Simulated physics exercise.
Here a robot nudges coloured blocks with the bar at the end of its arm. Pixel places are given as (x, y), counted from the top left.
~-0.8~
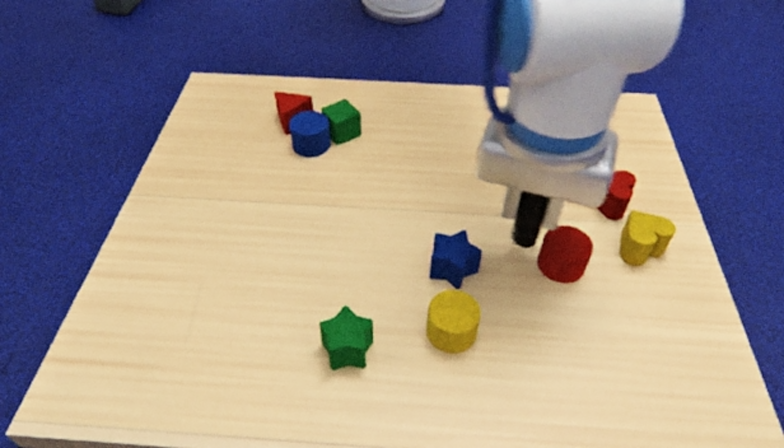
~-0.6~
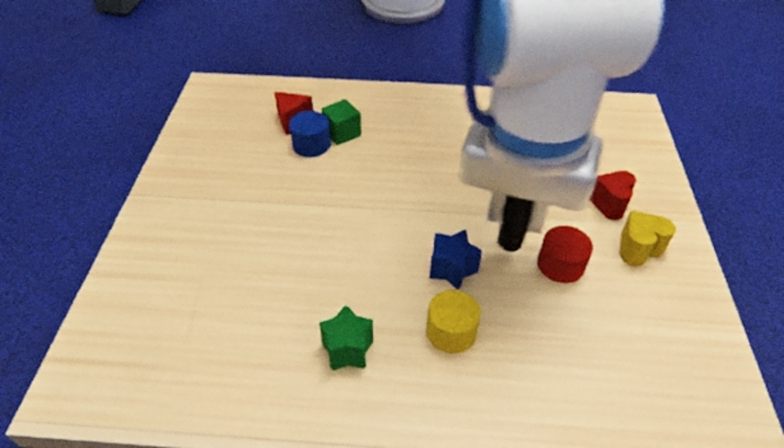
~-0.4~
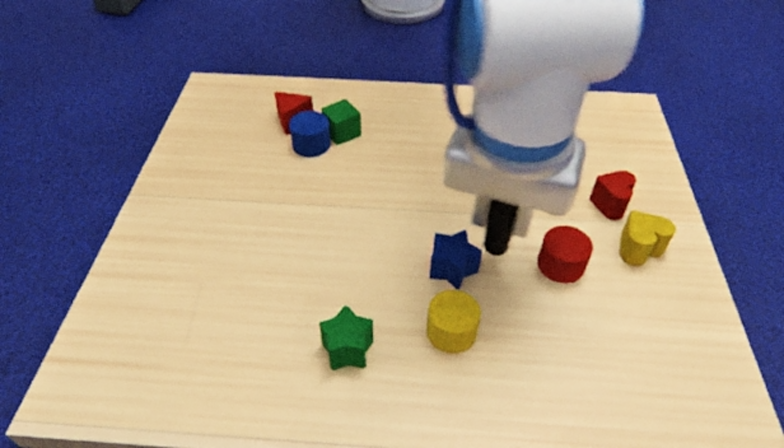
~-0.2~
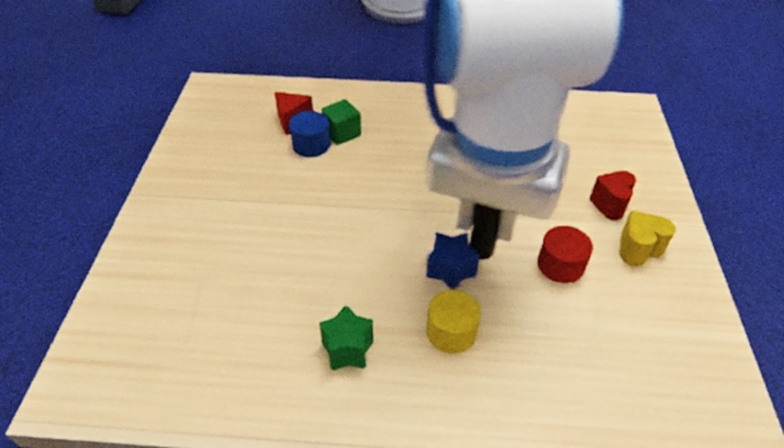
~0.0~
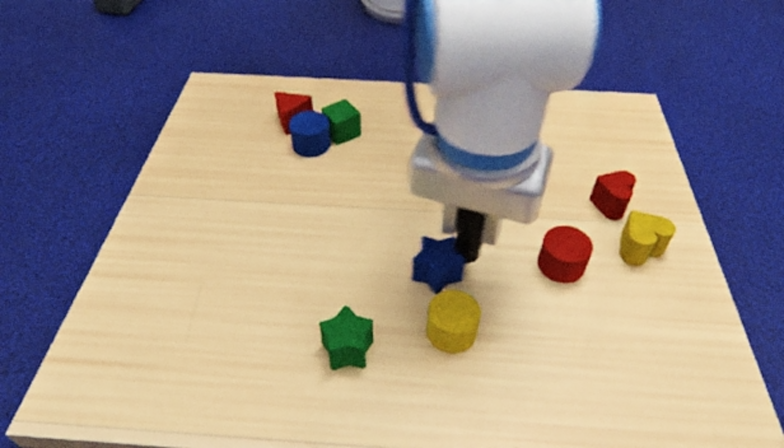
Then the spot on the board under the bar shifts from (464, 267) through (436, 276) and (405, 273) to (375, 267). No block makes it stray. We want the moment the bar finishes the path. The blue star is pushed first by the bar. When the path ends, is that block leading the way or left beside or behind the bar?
Prediction: Slipped aside.
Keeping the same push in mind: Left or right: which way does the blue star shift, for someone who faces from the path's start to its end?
Sideways shift: Left.
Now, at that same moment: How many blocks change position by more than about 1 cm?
Moved: 1.
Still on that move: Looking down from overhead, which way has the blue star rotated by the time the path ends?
Its rotation is counterclockwise.
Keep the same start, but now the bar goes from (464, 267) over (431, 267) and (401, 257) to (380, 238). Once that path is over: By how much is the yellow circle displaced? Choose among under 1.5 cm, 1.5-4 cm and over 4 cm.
It falls in the under 1.5 cm band.
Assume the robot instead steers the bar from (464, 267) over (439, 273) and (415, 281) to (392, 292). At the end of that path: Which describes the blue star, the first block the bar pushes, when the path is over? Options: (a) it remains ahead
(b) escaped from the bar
a.
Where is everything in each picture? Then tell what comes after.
The first picture shows bar tip at (524, 240); block tops, blue star at (455, 247); yellow circle at (455, 311).
The second picture shows bar at (510, 243); blocks unchanged.
The third picture shows bar at (495, 247); blocks unchanged.
The fourth picture shows bar at (481, 251); blue star at (454, 249).
The fifth picture shows bar at (466, 255); blue star at (439, 252); yellow circle at (455, 311).
On the path given first. Halfway along, bar at (419, 263); blue star at (391, 263).
At the end, bar at (375, 254); blue star at (360, 267), turned 45° anticlockwise; yellow circle in place.
